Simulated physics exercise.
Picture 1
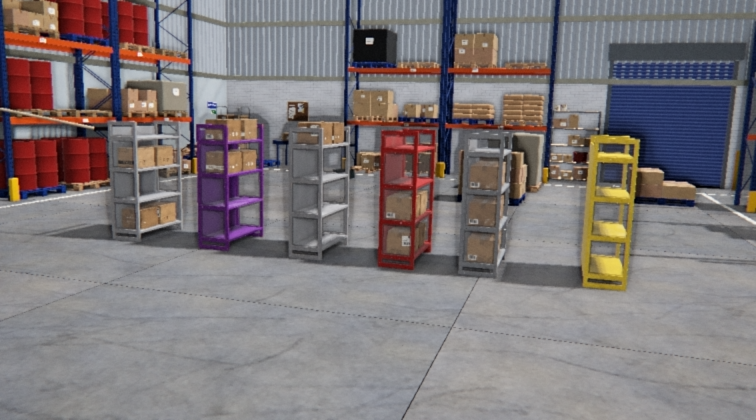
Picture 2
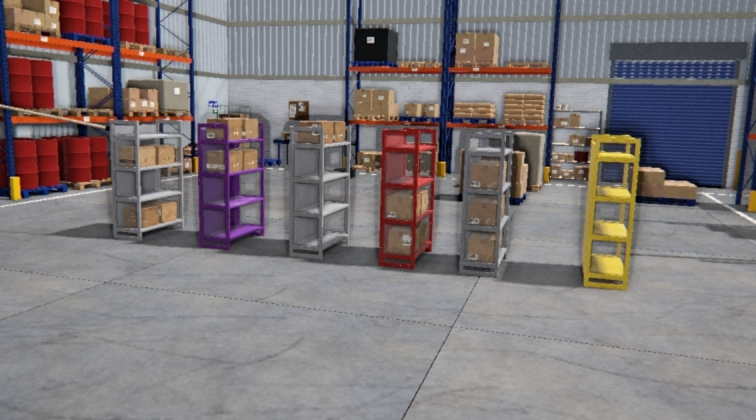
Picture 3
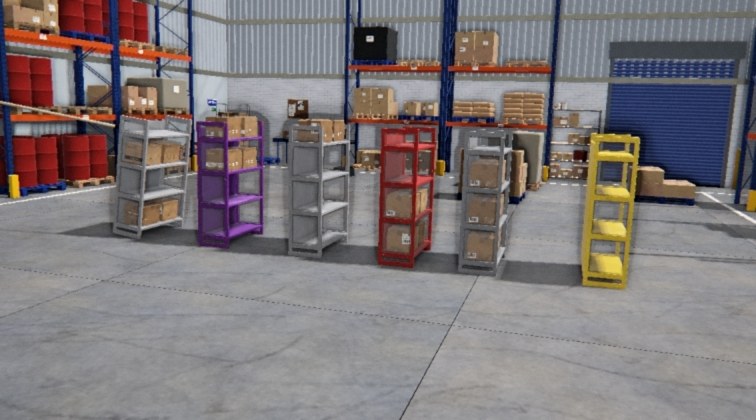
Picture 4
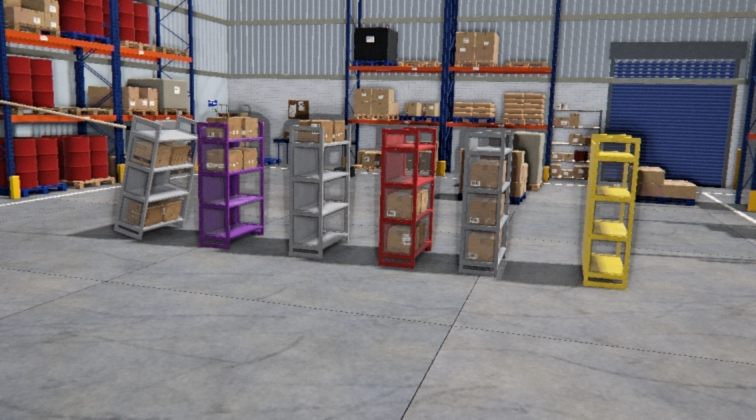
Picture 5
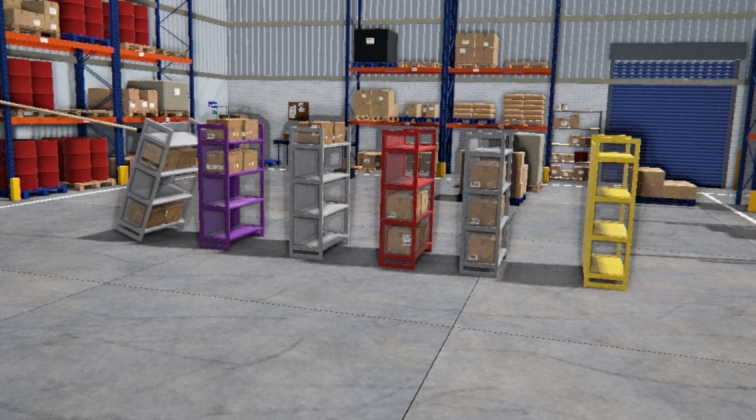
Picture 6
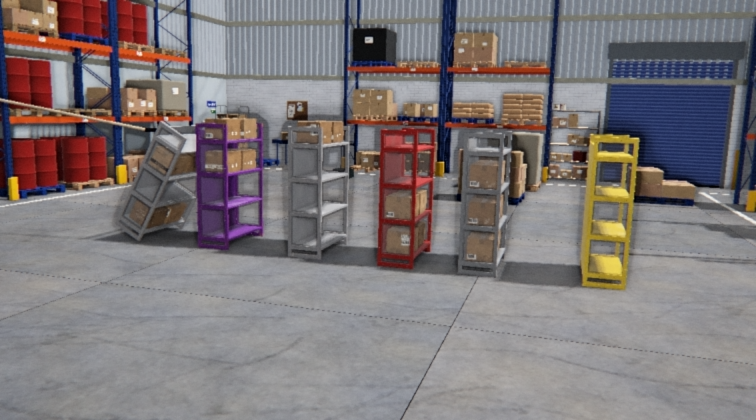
In a warehouse, six shelving units stood in a row as a pole from the left pushed the gray one at that end, which leaned steadily rightward toward the purple unit while the others stayed upright.
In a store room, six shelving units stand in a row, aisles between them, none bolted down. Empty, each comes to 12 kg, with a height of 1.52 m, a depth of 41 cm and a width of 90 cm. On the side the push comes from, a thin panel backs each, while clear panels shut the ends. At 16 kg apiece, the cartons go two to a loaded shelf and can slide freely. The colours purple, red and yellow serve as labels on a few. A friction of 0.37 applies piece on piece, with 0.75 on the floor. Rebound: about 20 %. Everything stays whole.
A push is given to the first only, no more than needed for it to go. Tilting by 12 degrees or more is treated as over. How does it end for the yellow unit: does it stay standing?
It does.
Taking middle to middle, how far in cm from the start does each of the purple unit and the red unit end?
For purple it's roughly 0 cm, and for red it's roughly 0 cm.
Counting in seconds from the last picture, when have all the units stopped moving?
4.5 s, roughly.
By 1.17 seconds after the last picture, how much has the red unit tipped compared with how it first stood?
0°.
Then, 0.33 s later than the last frame, 2 cartons spilt or dropped; none of the 5 other units over; yellow unit unmoved.
When it is over, 2 cartons spilt or dropped; none of the 5 other units over; yellow unit unmoved; purple unit unmoved; red unit unmoved. Five left standing. In pixels of the last frame, middles, yellow unit near (607, 208), purple unit near (232, 183).
